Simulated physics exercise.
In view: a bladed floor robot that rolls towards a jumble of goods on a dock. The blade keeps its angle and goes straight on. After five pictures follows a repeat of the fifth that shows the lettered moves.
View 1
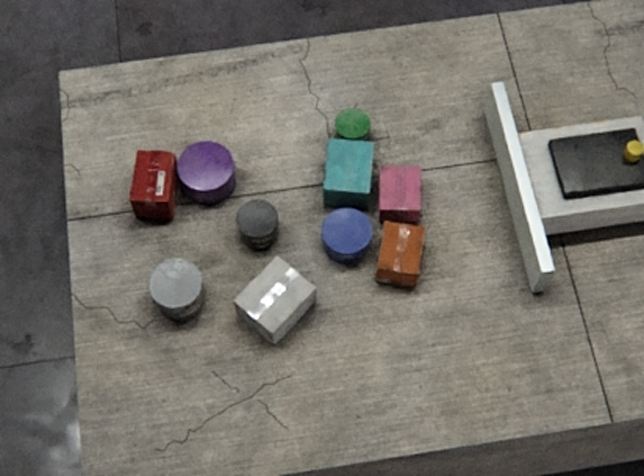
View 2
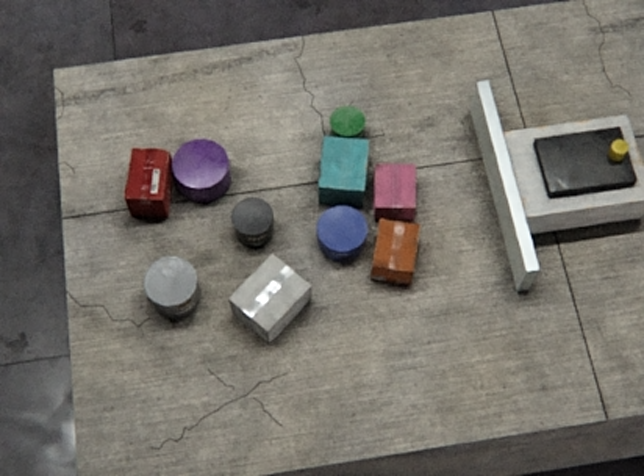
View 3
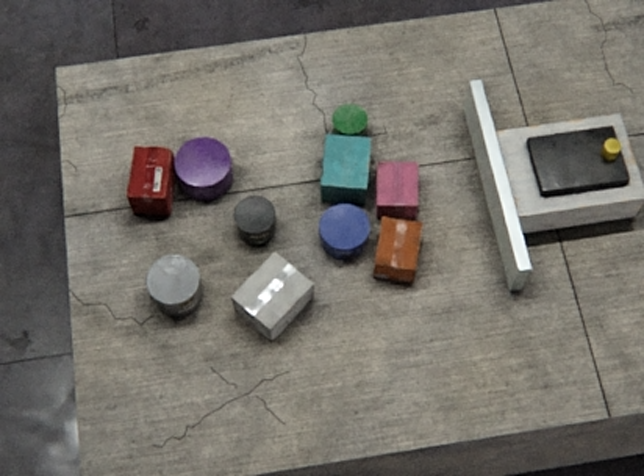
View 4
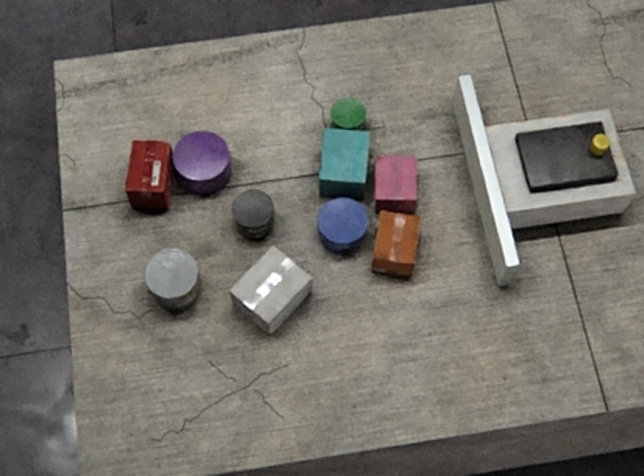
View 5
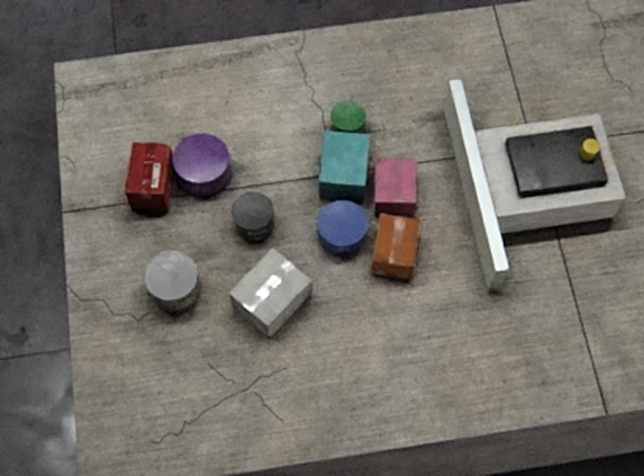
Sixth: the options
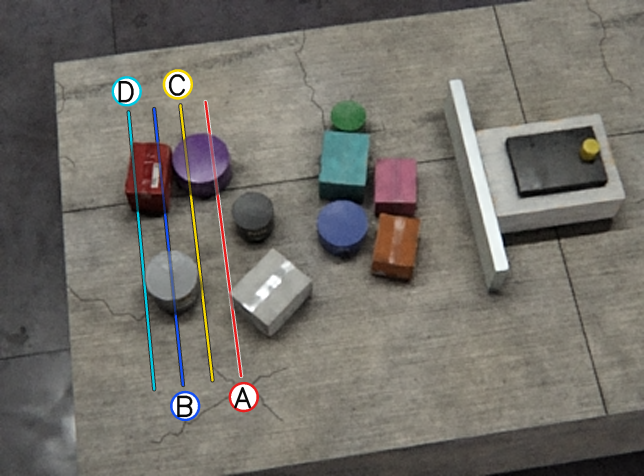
On a grey dock, a white bladed robot rolls slightly left toward motionless boxes and canisters.
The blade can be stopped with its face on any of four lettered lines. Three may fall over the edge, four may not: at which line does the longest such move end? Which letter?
The farthest such stop is D.
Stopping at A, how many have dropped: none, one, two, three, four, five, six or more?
The count is none.
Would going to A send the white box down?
No.
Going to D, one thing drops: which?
It is the red parcel.
On the marked copy, A at (222, 231); B at (168, 238); C at (195, 235); D at (141, 242).
Following D. Soon after the start, robot (429, 178); green pail (317, 127); turquoise crate (290, 160).
Later, robot (308, 195); grey pail (126, 287); red parcel (130, 177).
In the end, robot (213, 208); red parcel over the edge; grey pail (74, 320); one fallen.
As for the rest, A is within the limit but short; B is within the limit but short; C is within the limit but short.
